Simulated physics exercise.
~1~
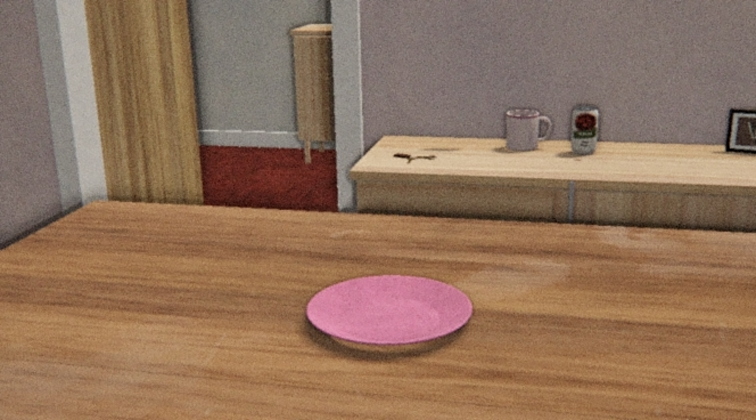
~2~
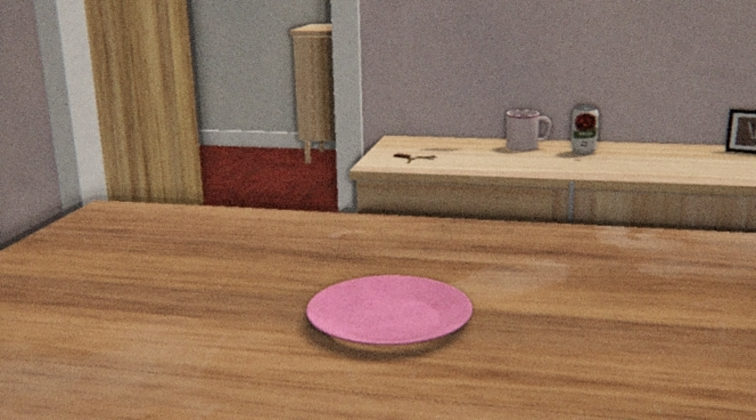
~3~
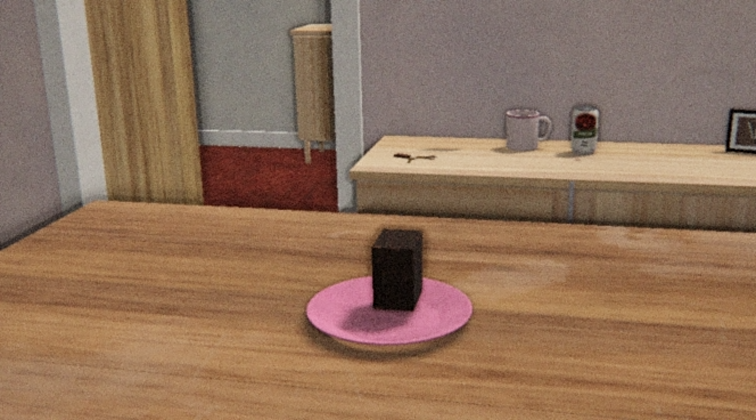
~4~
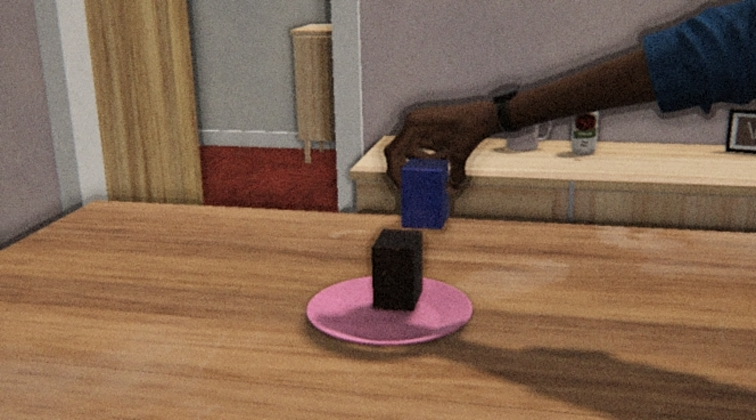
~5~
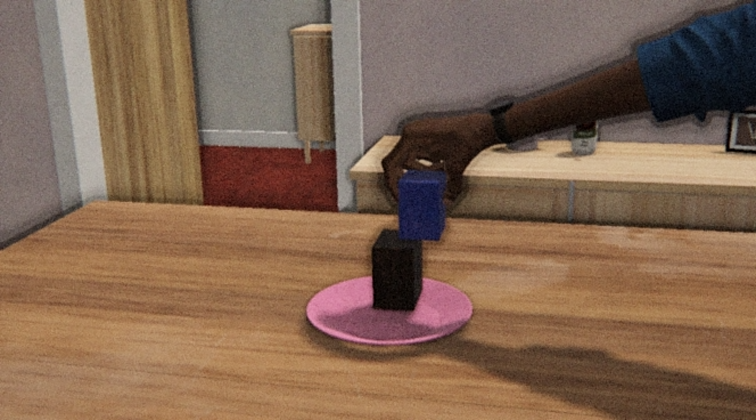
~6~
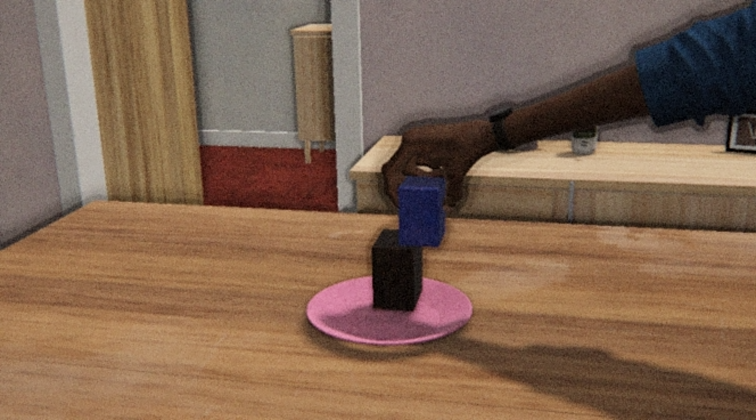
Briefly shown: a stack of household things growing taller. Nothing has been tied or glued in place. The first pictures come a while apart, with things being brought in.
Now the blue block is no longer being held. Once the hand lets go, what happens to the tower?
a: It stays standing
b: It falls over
b, it falls over.
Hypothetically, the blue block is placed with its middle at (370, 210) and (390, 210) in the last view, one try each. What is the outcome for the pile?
It caves in the first time and survives the second time.
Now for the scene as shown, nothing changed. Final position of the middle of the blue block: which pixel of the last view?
Near (526, 319).
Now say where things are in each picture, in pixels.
The last thing is not in view yet; pink plate (389, 314), in the first picture.
The last thing is not in view yet; pink plate (389, 314), in the second picture.
The last thing is not in view yet; pink plate (389, 314), in the third picture.
On its way; blue block (425, 194); pink plate (389, 314), in the fourth picture.
On its way; blue block (422, 205); pink plate (389, 314), in the fifth picture.
In place under the hand; blue block (422, 211); pink plate (389, 314), in the sixth picture.
Then, 0.40 s later than the last frame, blue block now fallen.
Then, 0.60 s later than the last frame, things are still on the move.
Then, 0.90 s later than the last frame, as before.
Then, 1.80 s later than the last frame, nothing new.
When it is over, fallen, blue block; the other 2 as before. End places, in pixels of the last picture, blue block near (526, 319). The pile comes apart.
